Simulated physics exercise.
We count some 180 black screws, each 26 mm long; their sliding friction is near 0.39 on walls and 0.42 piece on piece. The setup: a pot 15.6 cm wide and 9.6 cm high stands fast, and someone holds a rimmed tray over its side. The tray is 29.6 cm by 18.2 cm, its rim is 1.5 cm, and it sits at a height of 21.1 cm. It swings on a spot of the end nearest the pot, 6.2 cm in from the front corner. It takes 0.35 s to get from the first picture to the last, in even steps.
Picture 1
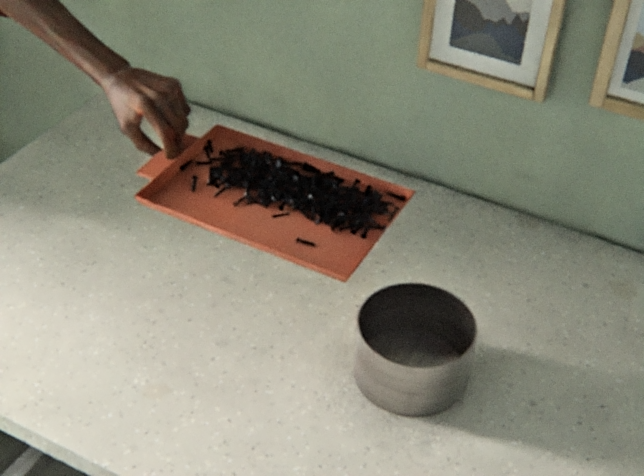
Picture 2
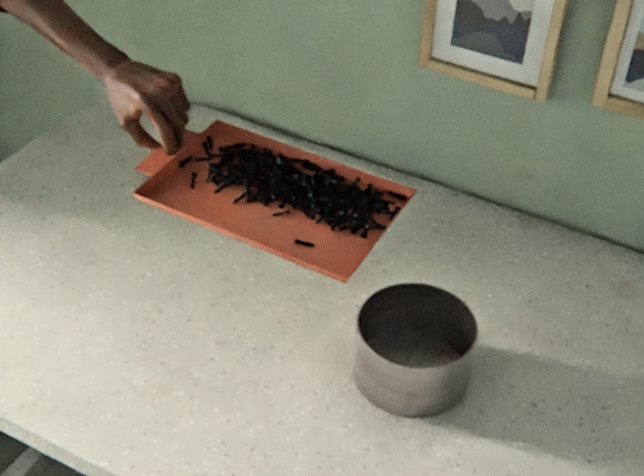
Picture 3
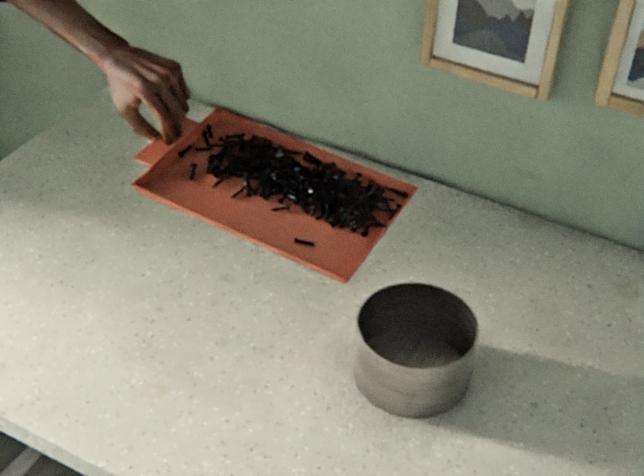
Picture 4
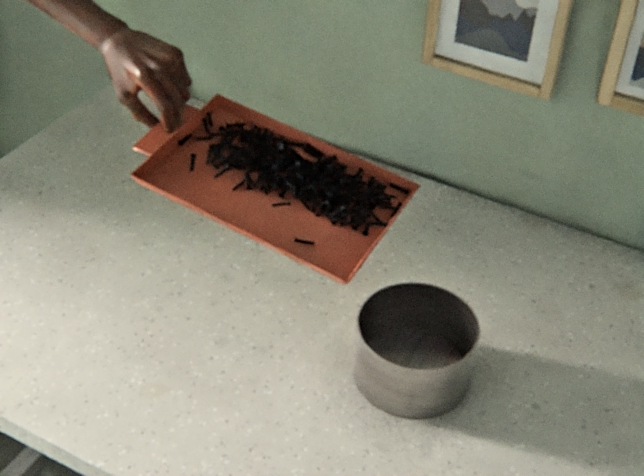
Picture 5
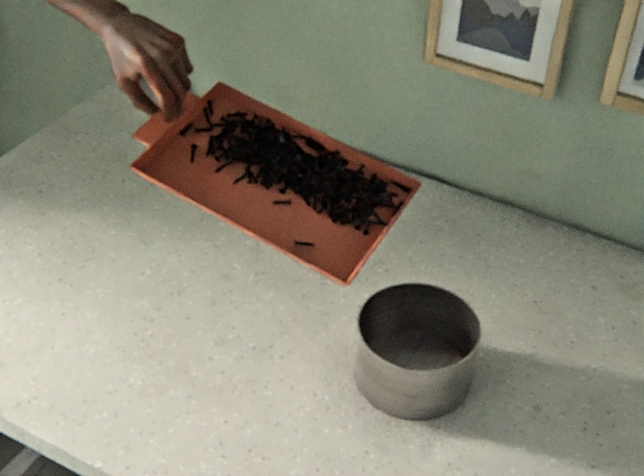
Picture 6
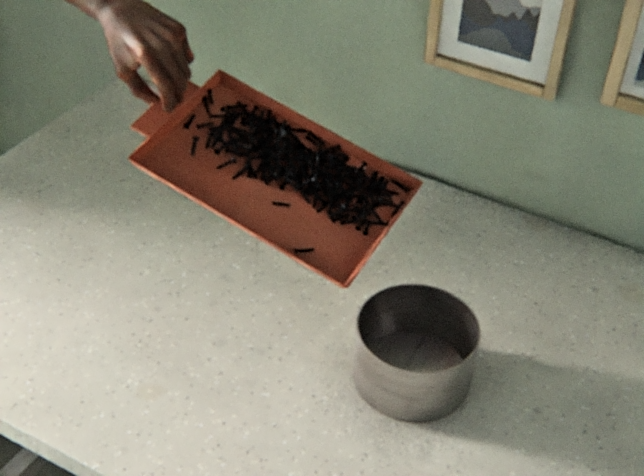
To begin with, a hand grips the end of an orange rimmed tray scattered with small black pieces, beside a round metal pot on a pale speckled counter. The hand then slowly raises the tray's left end, so it slants gently down toward the right, while the pieces barely shift and the pot stays still.
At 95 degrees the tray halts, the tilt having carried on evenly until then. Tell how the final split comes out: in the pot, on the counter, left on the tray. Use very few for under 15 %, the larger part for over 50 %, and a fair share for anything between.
Pot: A fair share, counter: The larger part, tray: Very few.
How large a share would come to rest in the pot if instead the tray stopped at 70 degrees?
In that case some 25 per cent.
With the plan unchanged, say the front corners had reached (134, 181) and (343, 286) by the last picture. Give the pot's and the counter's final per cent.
Pot 0 % / counter 100 %.
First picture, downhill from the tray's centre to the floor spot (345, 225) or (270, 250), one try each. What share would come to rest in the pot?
First try: About 75 percent; second try: About 0 percent.
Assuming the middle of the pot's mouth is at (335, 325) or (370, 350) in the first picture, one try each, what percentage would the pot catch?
Near 70 and 95 percent, one try each.
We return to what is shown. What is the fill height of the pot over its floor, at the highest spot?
Height: Approx. 1.5 cm.
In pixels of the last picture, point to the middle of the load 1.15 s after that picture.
At that time the load is centred around (359, 405).
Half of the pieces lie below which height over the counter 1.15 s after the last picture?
Around 0 cm up.
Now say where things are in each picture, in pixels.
Tray tilt 0 degrees, front corners at (141, 195) and (346, 273); middle of the pieces at (297, 187); pot at (417, 323), in the first picture.
Tray tilt 1 degrees, front corners at (140, 192) and (346, 273); middle of the pieces at (297, 185), in the second picture.
Tray tilt 4 degrees, front corners at (139, 183) and (346, 274), lowest corner right front; middle of the pieces at (297, 179), in the third picture.
Tray tilt 8 degrees, front corners at (138, 174) and (346, 276), lowest corner right front; middle of the pieces at (298, 173), in the fourth picture.
Tray tilt 12 degrees, front corners at (137, 165) and (346, 278), lowest corner right front; middle of the pieces at (300, 167), in the fifth picture.
Tray tilt 15 degrees, front corners at (136, 158) and (345, 281), lowest corner right front; middle of the pieces at (300, 163); pot at (419, 326), in the sixth picture.
Then, 0.69 s after the last picture, tilt 53 degrees; the tray holds 75 %, the pot 5 %.
Then, 1.15 s after the last picture, tilt 78 degrees; the tray holds 15 %, the pot 25 %.
Then, 1.68 s after the last picture, tilt 95 degrees; the tray holds 0 %, the pot 30 %.
In the end, pot 30 %, counter 70 %, tray 0 %.
